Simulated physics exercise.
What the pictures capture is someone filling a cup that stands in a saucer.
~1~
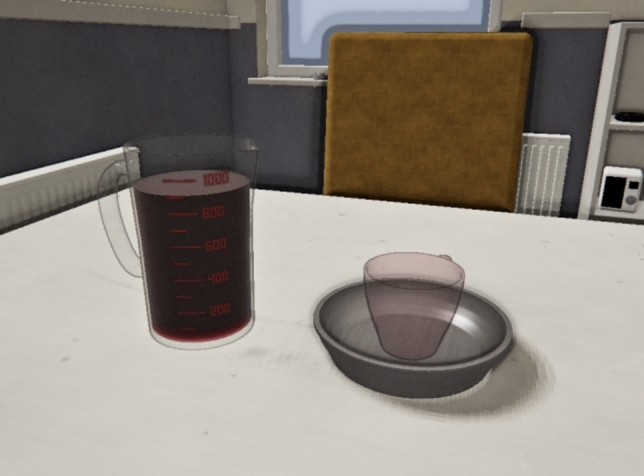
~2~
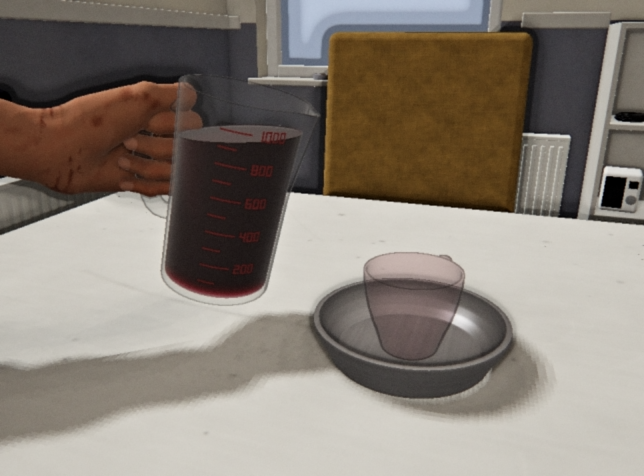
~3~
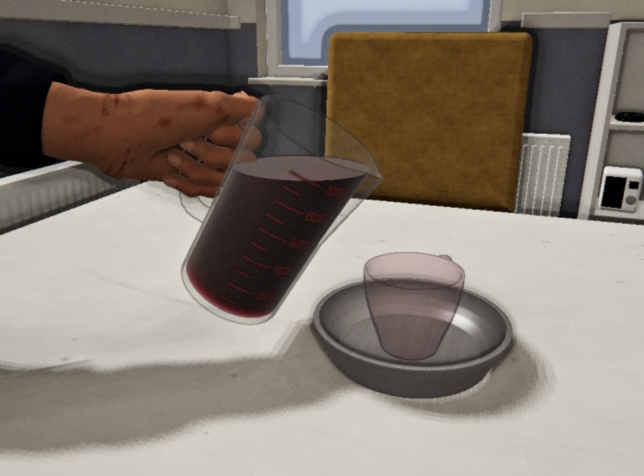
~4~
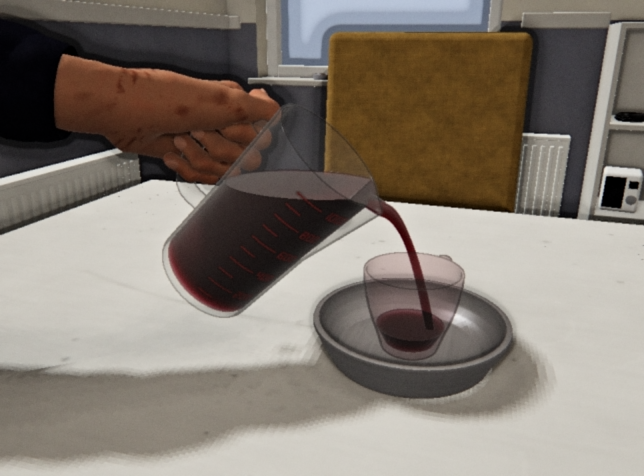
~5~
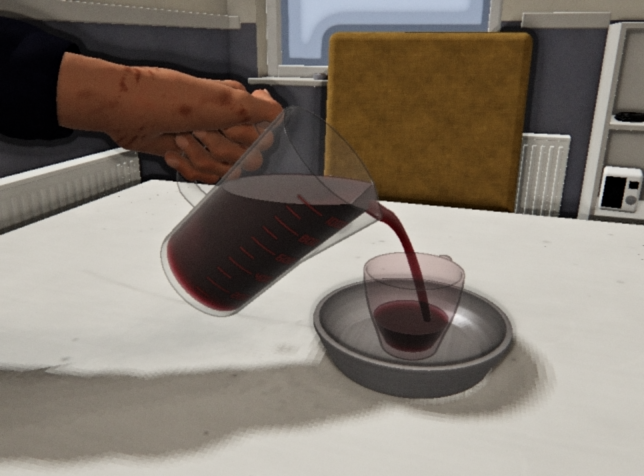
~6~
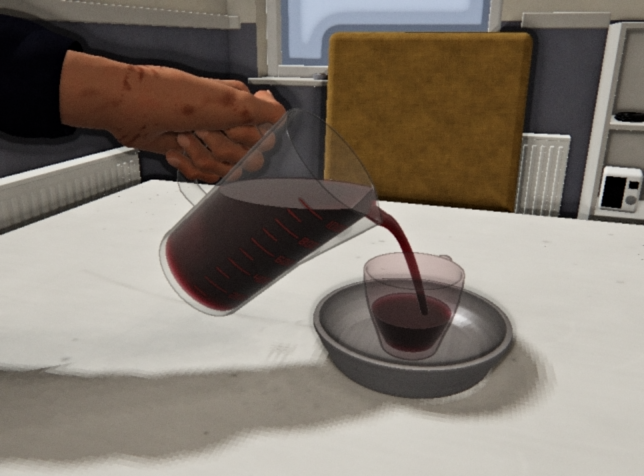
At first, a clear jug of dark red liquid stands on a white table, left of an empty glass cup in a grey dish. A hand lifts the jug by its handle and tilts it rightward over the table. The liquid streams into the cup, its level rising to about half full.
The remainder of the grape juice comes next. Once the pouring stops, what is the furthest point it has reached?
Chances are the saucer will be needed but won't do.
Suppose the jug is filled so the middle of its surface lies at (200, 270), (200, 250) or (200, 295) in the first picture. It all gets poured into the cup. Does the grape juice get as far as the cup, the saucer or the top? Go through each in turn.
In that order: Reaches the saucer, reaches the saucer, cup only.
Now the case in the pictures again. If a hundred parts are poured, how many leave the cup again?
That comes to roughly 75 per cent of it.
A moment on, the cup is full to the brim; the saucer is wet, with room to spare.
Further on, the cup is full to the brim; the saucer is full and running over.
When it is over, the cup is full to the brim; the saucer is full and running over.
